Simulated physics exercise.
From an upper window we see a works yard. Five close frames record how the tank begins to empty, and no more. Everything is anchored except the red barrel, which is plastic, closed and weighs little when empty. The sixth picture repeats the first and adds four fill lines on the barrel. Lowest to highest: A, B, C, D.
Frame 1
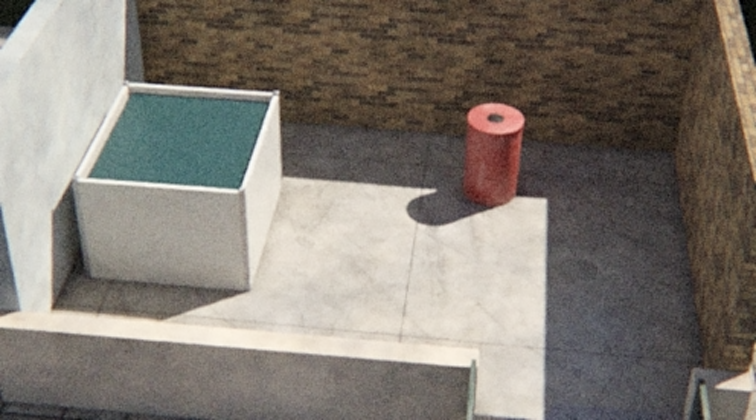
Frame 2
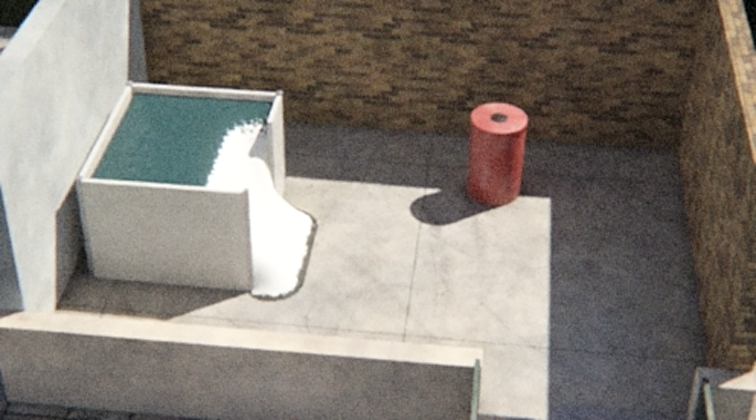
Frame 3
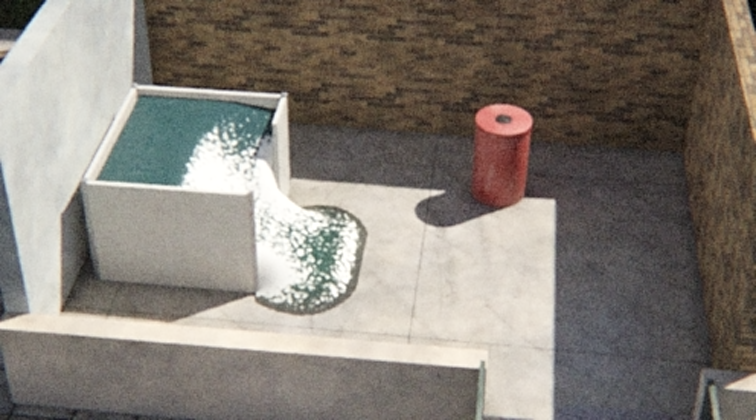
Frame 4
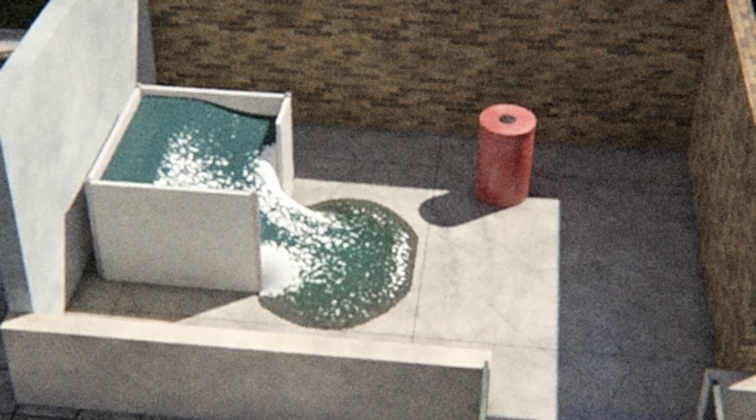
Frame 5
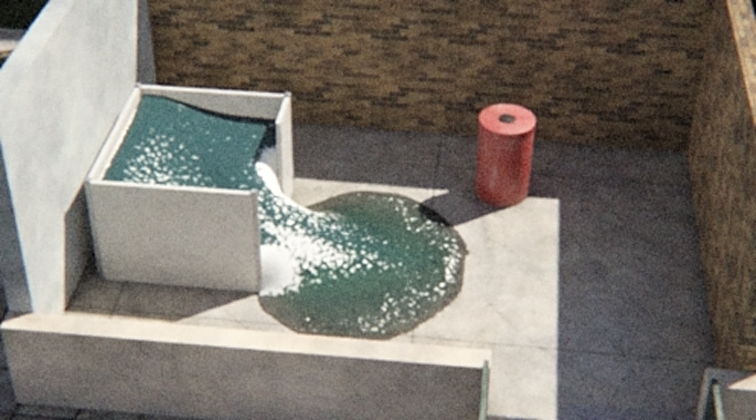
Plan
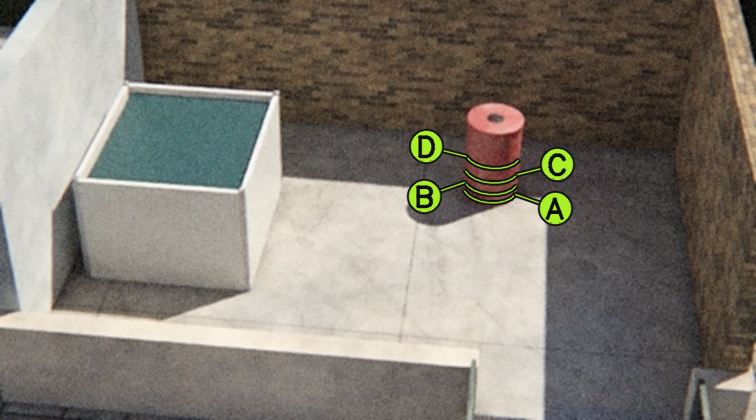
In the video, a full tank of green water stands in a walled works yard with a red barrel to its right; water pours from the tank's right side, foaming white, and spreads across the ground toward the barrel.
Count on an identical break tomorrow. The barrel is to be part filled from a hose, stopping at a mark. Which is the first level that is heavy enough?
I would pick line C.
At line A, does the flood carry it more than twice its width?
Yes, clearly.
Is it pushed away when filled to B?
Yes.
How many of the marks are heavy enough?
Two of the four.
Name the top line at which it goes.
That would be B.
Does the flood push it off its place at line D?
No, not at all.
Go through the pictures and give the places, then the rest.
Lid of the red barrel at (495, 118); tank full, its middle at (181, 141); open gate at (585, 363).
Water covers 3 % of the ground and is seen nearest the barrel at (303, 214).
Water covers 6 % of the ground and is seen nearest the barrel at (350, 218).
Water covers 10 % of the ground and is seen nearest the barrel at (405, 229).
Lid of the red barrel at (507, 119); water covers 16 % of the ground and is seen nearest the barrel at (442, 224).
On the marked copy, A at (489, 202); B at (489, 194); C at (490, 182); D at (491, 168); from the bottom up A, B, C, D.
If A is chosen, it is pushed about 4 times its own width away.
If B is chosen, it is pushed about half its own width away.
If C is chosen, it does not move.
If D is chosen, it does not move.
